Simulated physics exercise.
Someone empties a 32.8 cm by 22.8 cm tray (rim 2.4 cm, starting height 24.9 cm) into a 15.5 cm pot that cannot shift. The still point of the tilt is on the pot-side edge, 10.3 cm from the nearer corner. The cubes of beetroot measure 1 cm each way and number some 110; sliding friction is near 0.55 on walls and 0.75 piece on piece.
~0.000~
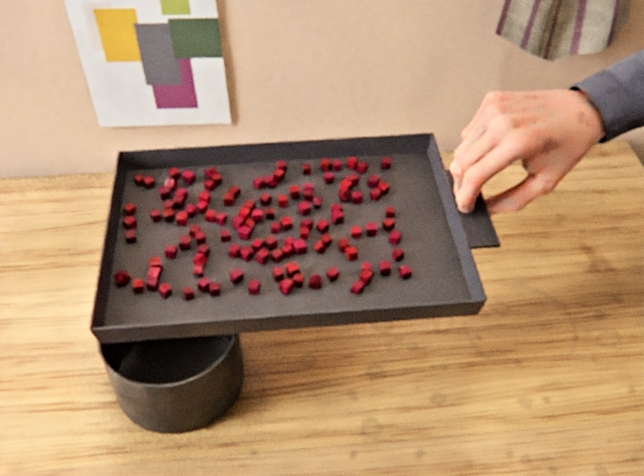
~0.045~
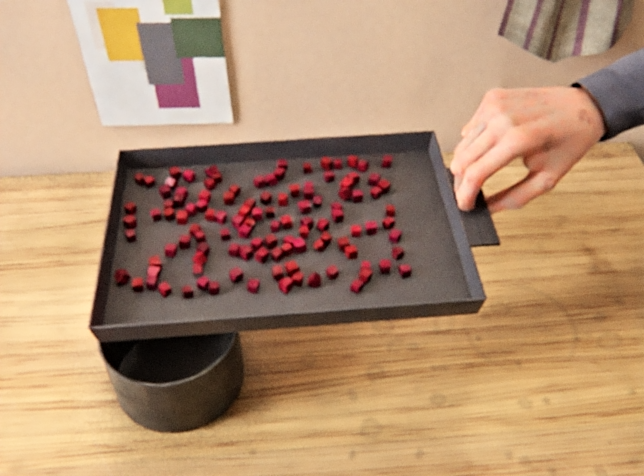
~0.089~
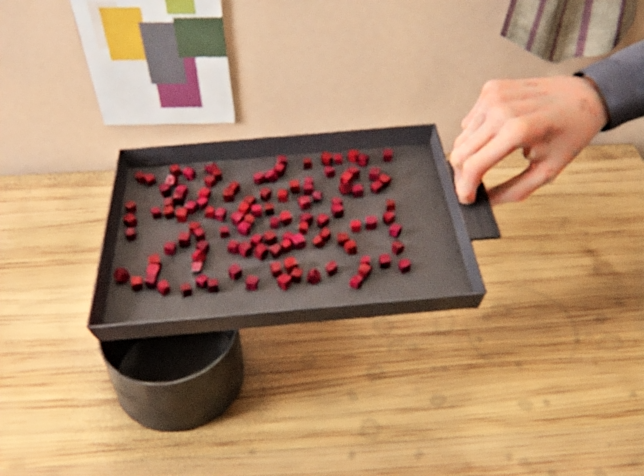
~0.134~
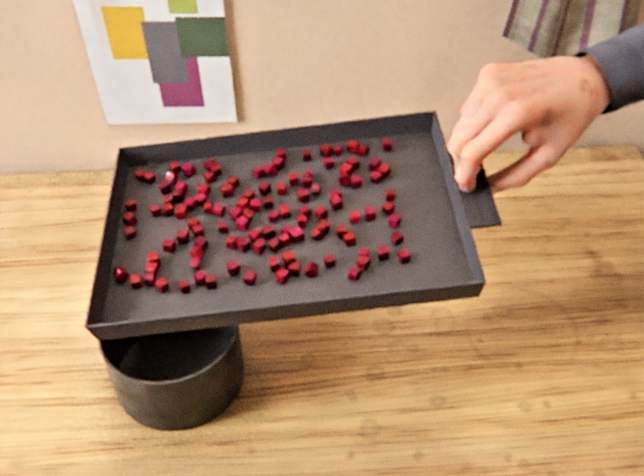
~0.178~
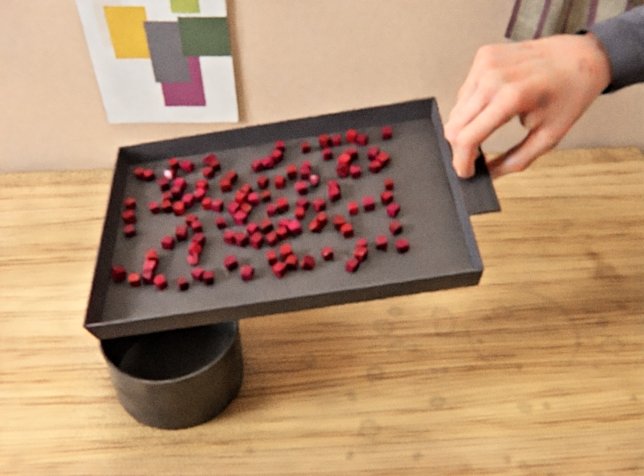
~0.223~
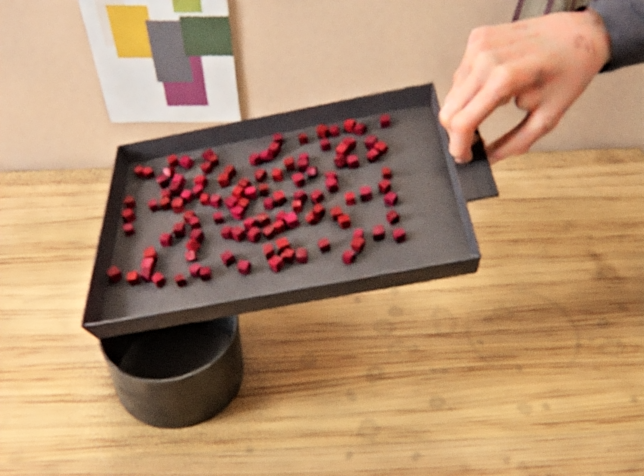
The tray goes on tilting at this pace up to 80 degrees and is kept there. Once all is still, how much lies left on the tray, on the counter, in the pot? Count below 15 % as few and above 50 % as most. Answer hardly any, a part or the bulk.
Tray the bulk, counter a part, pot hardly any.
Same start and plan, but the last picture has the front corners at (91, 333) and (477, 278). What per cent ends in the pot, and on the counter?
Pot 0, counter 65.
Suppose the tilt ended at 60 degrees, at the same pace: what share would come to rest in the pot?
In that case some 0 per cent.
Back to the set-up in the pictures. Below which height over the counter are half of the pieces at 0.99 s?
Some 26 cm.
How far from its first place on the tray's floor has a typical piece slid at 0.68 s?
Some 4 cm.
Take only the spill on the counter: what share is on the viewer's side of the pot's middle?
Some 80 per cent.
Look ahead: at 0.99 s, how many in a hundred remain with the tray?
Some 70 per cent of the load.
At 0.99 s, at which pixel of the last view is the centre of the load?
Near (100, 244).
Then, at 0.68 s, tilt 44 degrees; the tray holds 100 %, the pot 0 %.
After 0.99 s, tilt 66 degrees; the tray holds 70 %, the pot 0 %.
Then, at 1.39 s, tilt 80 degrees; the tray holds 60 %, the pot 0 %.
By 2.5 s all is still; tray 60 %, counter 40 %, pot 0 %.
